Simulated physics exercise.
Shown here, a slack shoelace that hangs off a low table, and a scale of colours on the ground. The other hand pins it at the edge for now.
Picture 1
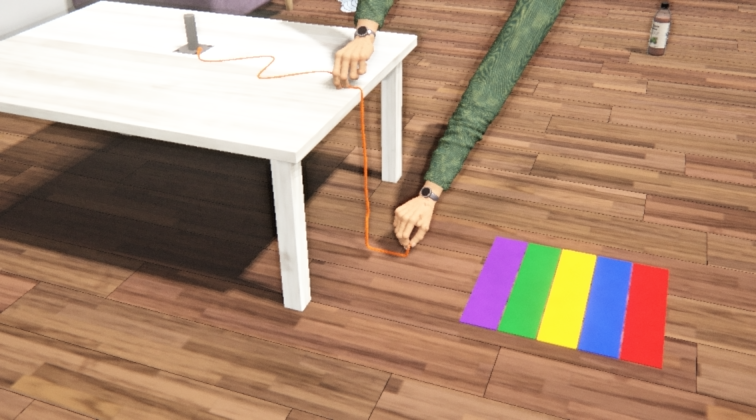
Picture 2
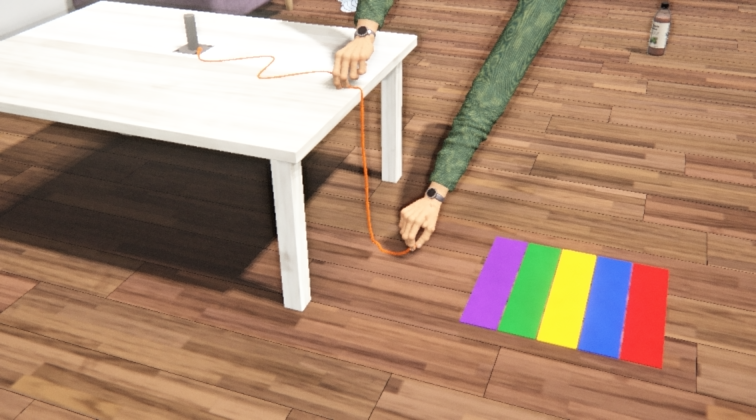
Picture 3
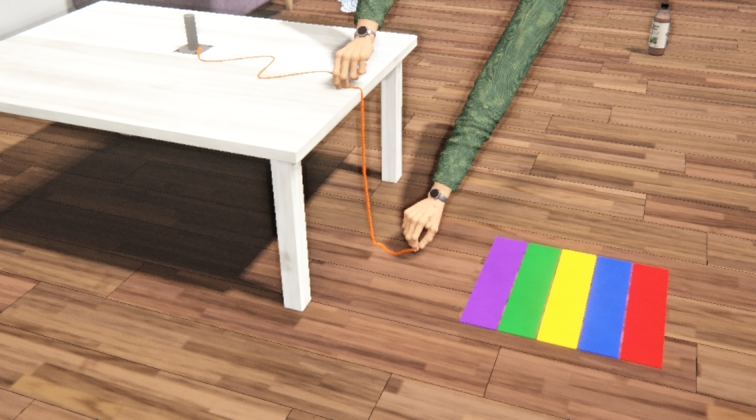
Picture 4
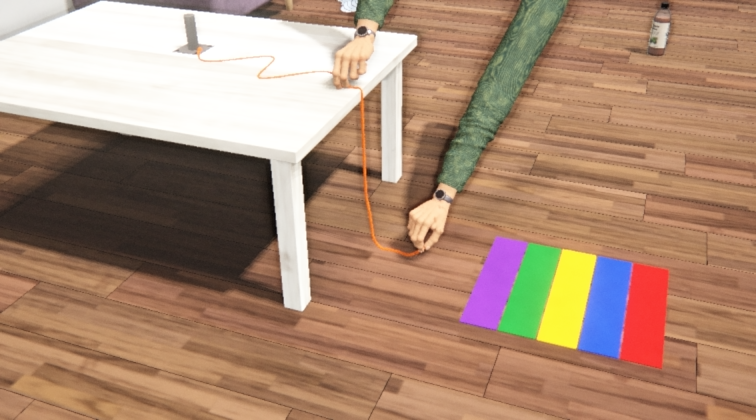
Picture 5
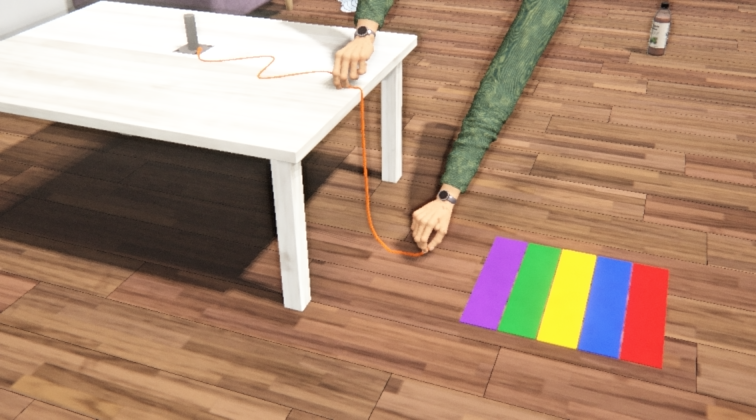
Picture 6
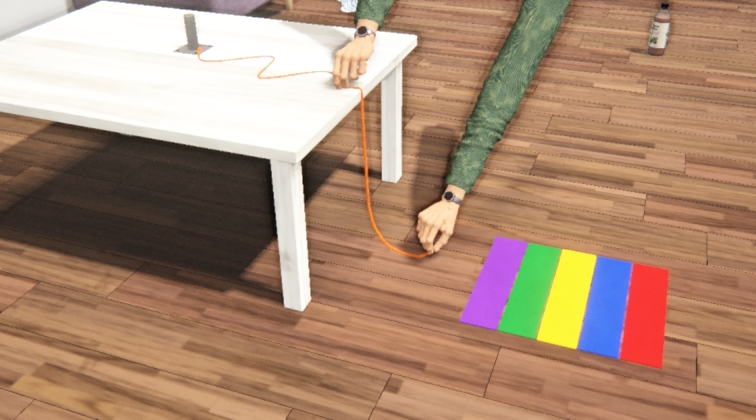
A room with a wood-plank floor is seen from above at an angle, with a low white table at left. An orange shoelace runs from a small grey object across the tabletop, pinned at the edge by one hand, and hangs to the floor near purple, green, yellow, blue and red strips. The other hand, green-sleeved, draws its lower end slightly rightward while the camera stays still.
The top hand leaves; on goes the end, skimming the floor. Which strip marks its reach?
The end stops over the red strip.
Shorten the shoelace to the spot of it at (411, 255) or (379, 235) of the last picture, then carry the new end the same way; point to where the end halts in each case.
Near (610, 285) and (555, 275).
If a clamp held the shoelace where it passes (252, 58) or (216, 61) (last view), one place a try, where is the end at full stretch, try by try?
Near (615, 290) and (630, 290).
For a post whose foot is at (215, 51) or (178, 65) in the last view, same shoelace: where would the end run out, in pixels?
About (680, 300) and (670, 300).
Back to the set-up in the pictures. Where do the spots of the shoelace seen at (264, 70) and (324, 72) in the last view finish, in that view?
About (316, 73), and the other about (392, 106).
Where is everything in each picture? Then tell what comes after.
End (409, 245); purple (484, 308); green (522, 317); yellow (561, 325); blue (601, 334); red (643, 344), in the first frame.
End (415, 246); shoelace through (206, 61) (273, 62) (296, 74) (345, 87) (364, 156) (370, 228), in the second frame.
End (418, 247), in the third frame.
End (424, 248); shoelace through (206, 61) (273, 62) (296, 74) (345, 87) (364, 156) (372, 228), in the fourth frame.
End (427, 249), in the fifth frame.
End (433, 250); shoelace through (206, 61) (273, 62) (296, 74) (345, 87) (365, 156) (376, 229), in the sixth frame.
Soon after, end near (589, 282); over yellow.
After that, end near (627, 290); over blue.
At the stop, end near (650, 294); over red. It gets as far as the red strip.
